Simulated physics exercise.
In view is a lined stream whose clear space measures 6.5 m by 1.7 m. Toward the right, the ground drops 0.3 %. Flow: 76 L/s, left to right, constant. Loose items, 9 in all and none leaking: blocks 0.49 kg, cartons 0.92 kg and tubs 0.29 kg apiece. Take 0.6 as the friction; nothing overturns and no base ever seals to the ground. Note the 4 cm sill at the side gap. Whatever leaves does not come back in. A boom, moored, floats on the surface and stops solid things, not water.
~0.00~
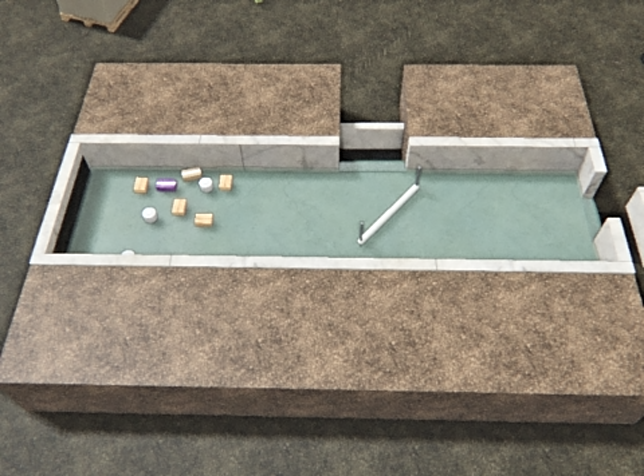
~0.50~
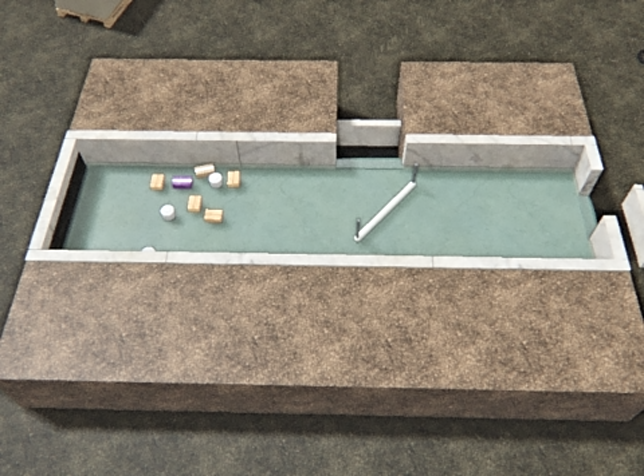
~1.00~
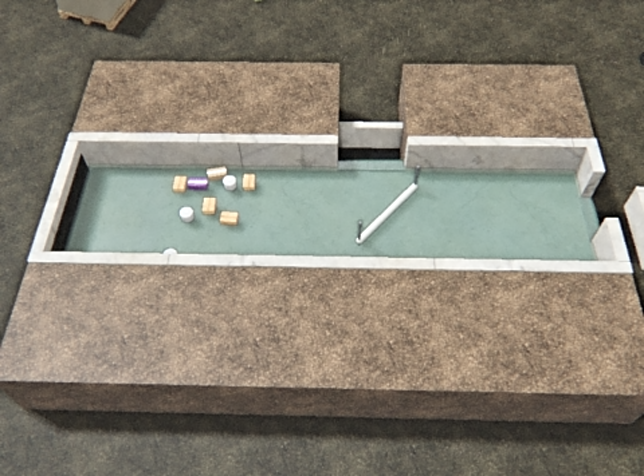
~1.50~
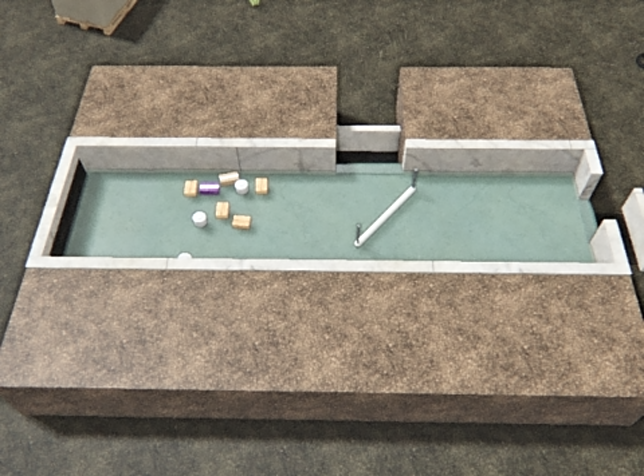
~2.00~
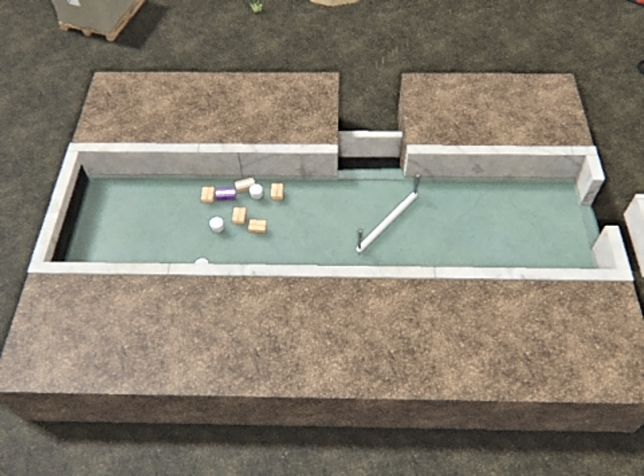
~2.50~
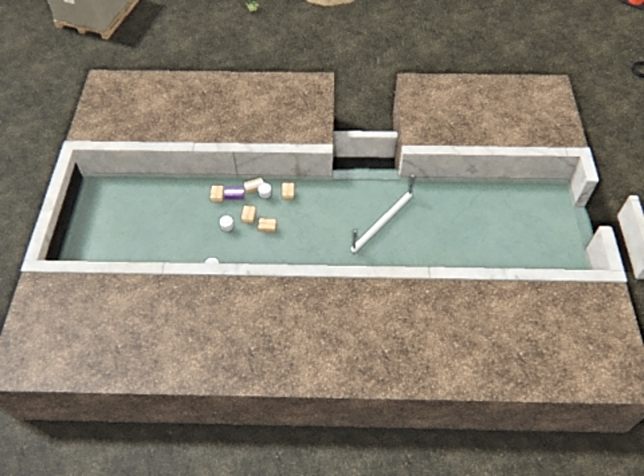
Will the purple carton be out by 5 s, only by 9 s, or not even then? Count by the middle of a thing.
It will be washed out once the earlier limit passes, yet by the later one.
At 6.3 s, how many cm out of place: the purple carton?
I'd guess some 250 cm by then.
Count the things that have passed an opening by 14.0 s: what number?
Total: 4.
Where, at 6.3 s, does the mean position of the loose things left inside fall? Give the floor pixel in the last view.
Around (361, 211).
After 3.5 s the purple carton is near (265, 193), 1.4 m from its start, afloat; 0 of 9 are out; 9 afloat.
After 6.3 s the purple carton is near (358, 187), 2.6 m from its start, afloat; 1 of 9 are out; 8 afloat.
After 10.0 s the purple carton has gone out (at 7.9 s); 4 of 9 are out; 5 afloat.
After 14.0 s the purple carton has gone out (at 7.9 s); 4 of 9 are out; 5 afloat.
